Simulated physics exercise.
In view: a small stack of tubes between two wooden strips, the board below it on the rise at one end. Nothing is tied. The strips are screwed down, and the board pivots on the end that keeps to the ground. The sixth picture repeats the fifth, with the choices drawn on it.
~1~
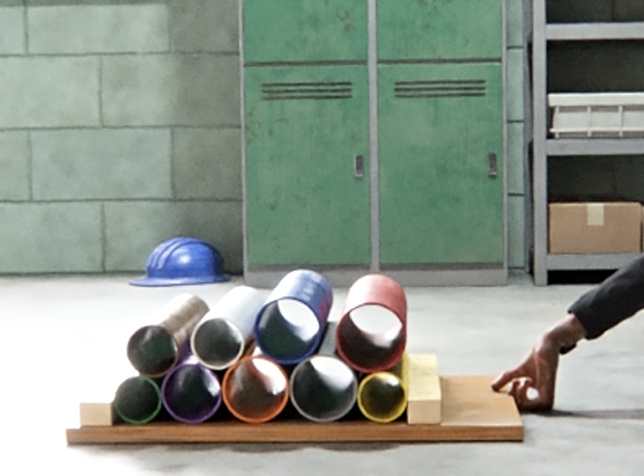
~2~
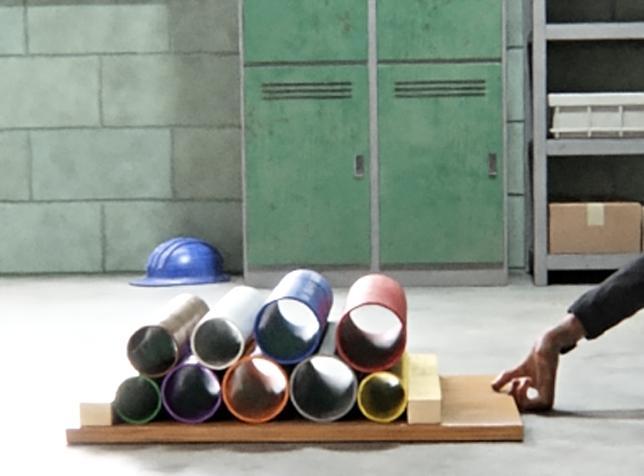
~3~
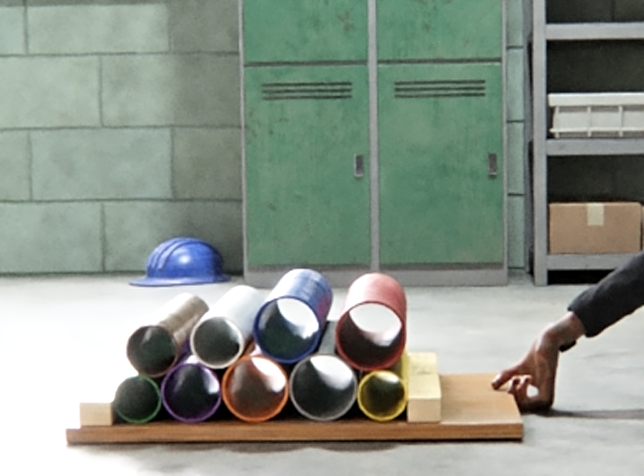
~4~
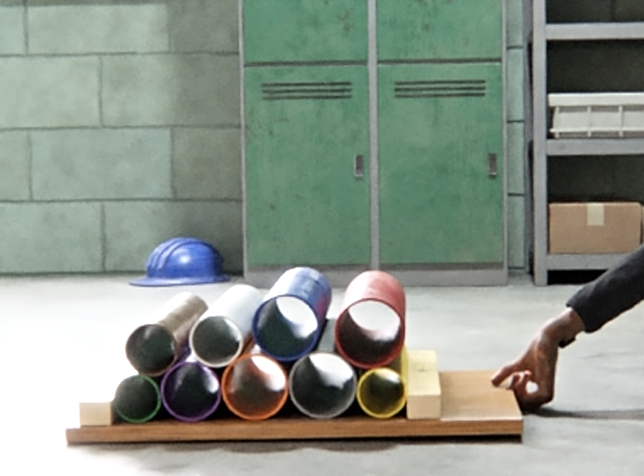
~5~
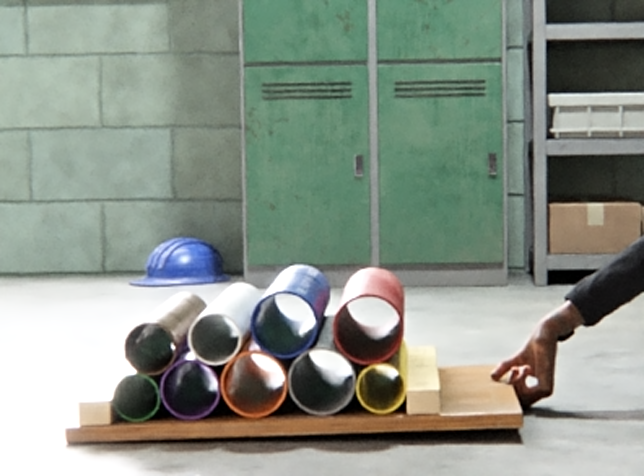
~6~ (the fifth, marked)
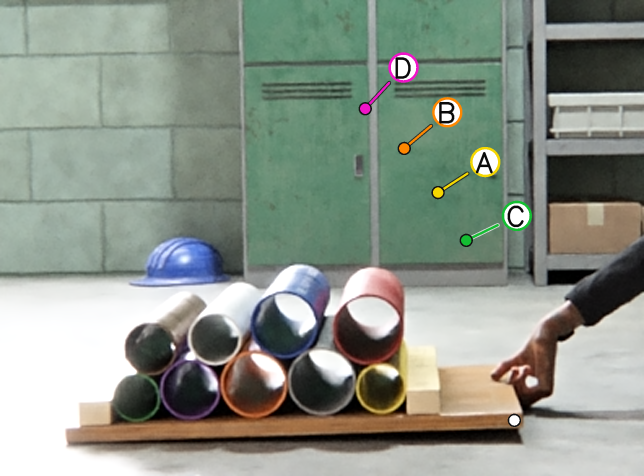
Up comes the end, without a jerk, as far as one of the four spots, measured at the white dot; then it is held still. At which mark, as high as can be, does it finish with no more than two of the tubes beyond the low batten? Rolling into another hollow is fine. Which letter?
Mark C is as high as it can go.
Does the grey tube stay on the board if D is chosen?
The grey tube: Yes.
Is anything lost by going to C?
Yes.
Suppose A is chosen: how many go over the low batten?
It comes to three.
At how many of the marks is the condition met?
One of them.
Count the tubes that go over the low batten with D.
At D the number is four.
On the copy, A at (438, 193); B at (404, 149); C at (466, 240); D at (365, 109); the white dot at (514, 420).
On C. First, board at 16°.
Then, board at 25°.
Finally, board at 25°, one over the low batten (brown).
By contrast, A three over the low batten (blue, white, brown); B three over the low batten (blue, white, brown); D four over the low batten (blue, red, white, brown).
